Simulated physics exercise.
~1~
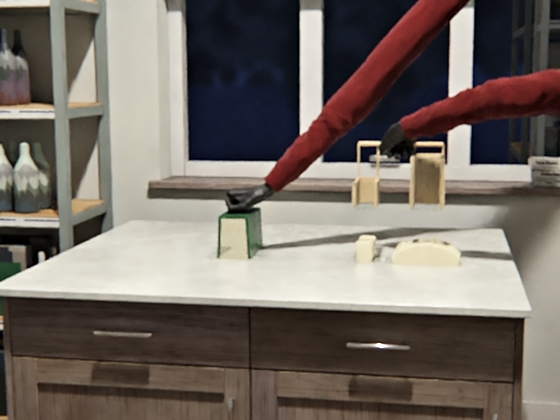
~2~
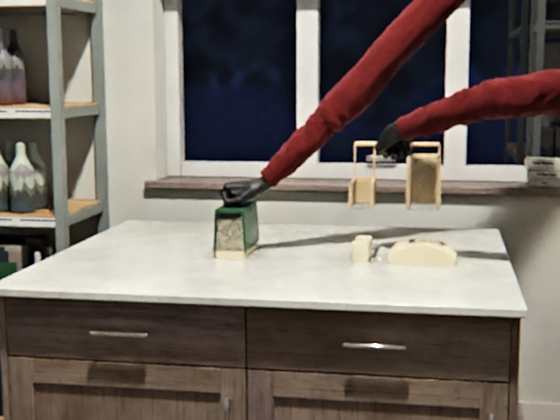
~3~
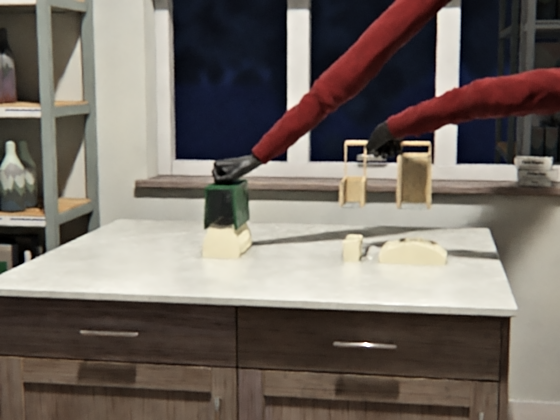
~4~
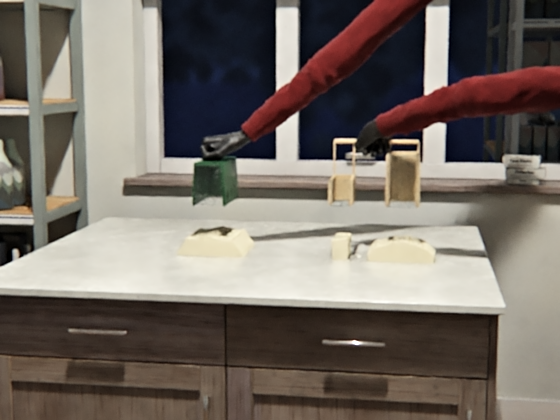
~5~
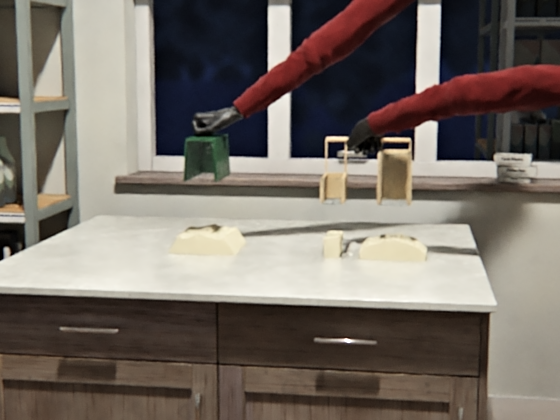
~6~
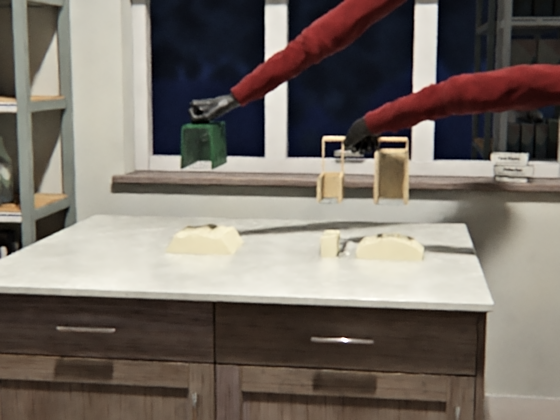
At the start, an upturned green tin stands on a pale tabletop, gripped from above by a dark hand at the end of a long red arm. A second red arm holds a pair of pale, open holders over two cream-coloured blocks to the right. The tin begins to rise, and cream powder shows beneath it, bulging outward at the base. As the tin lifts clear, the powder slumps into a low, wide mound. The view drifts slightly right while the tin climbs further. It ends held well above the mound, which sits about half as tall as the tin, with the neighbouring blocks unchanged.
